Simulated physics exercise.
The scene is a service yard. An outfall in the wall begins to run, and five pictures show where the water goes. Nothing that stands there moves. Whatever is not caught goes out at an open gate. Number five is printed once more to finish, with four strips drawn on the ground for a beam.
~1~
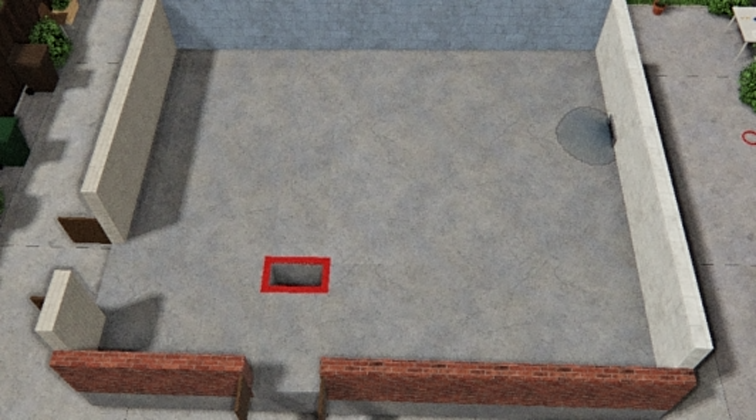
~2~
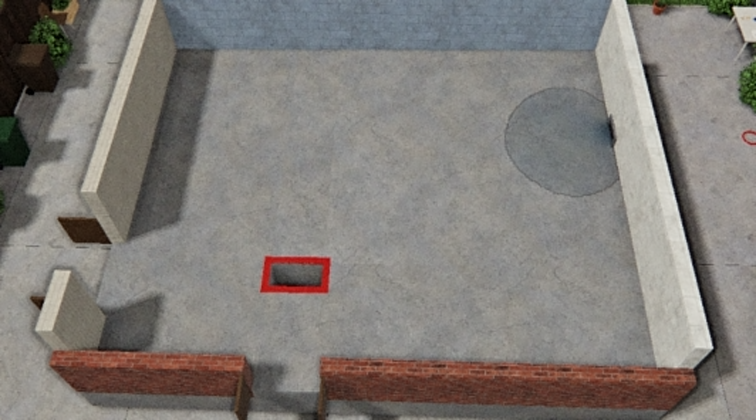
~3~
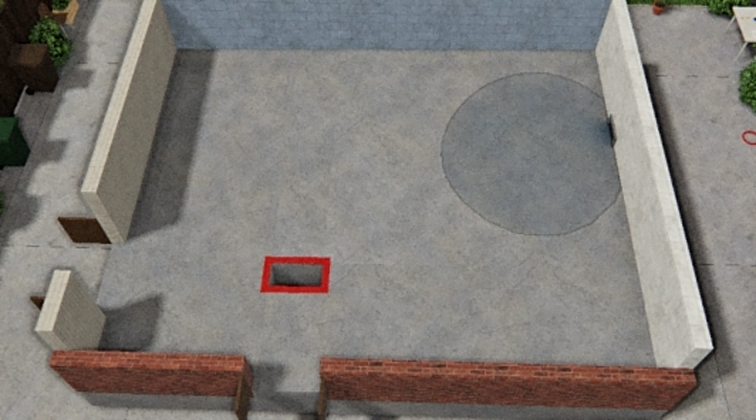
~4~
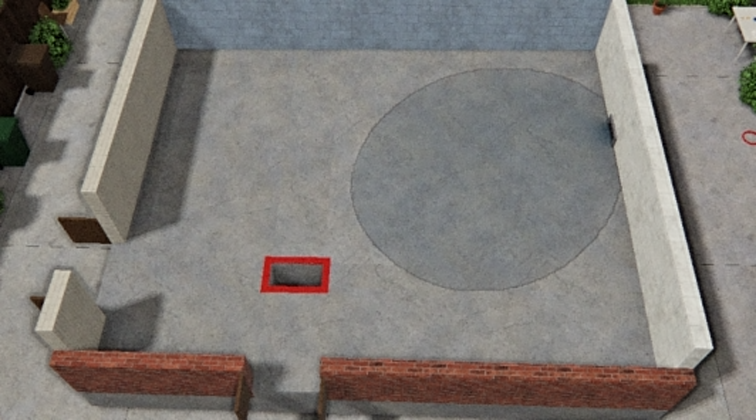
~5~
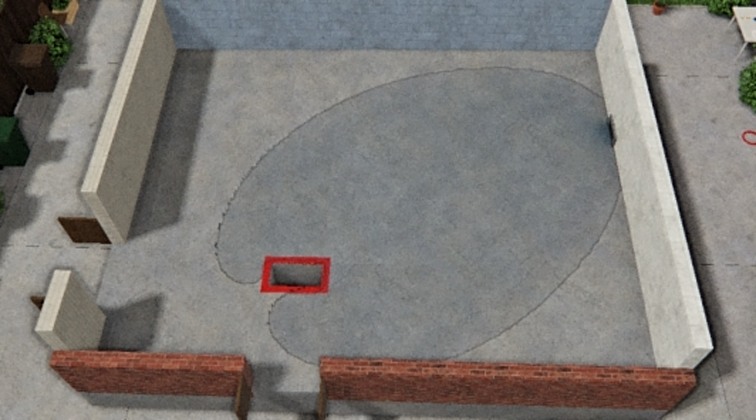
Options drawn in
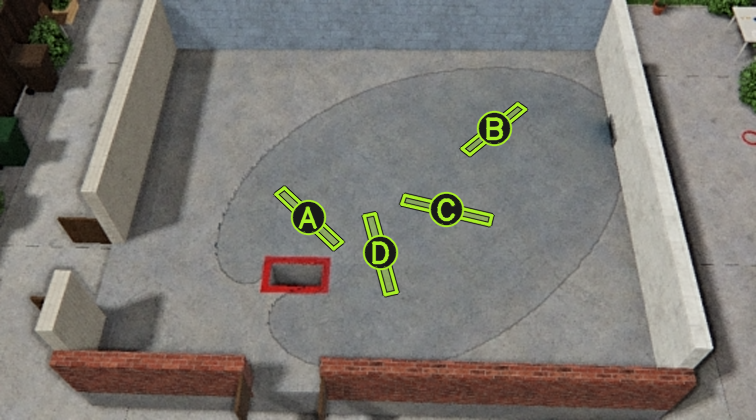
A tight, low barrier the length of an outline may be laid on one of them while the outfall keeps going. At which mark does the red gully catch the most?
Place B does it best.
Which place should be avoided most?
That would be D.
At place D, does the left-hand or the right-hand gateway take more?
The left gate.
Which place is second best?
That is place A.
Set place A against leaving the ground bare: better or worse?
Place A is worse.
On the marked copy, A from (280, 191) to (337, 245); B from (465, 151) to (521, 106); C from (403, 199) to (490, 220); D from (369, 214) to (391, 293).
Choosing A, about 15 % of the stream runs into the red gully, about 84 % out by the gates.
Choosing B, about 22 % of the stream runs into the red gully, about 77 % out by the gates.
Choosing C, about 10 % of the stream runs into the red gully, about 90 % out by the gates.
Choosing D, about 6 % of the stream runs into the red gully, about 94 % out by the gates.
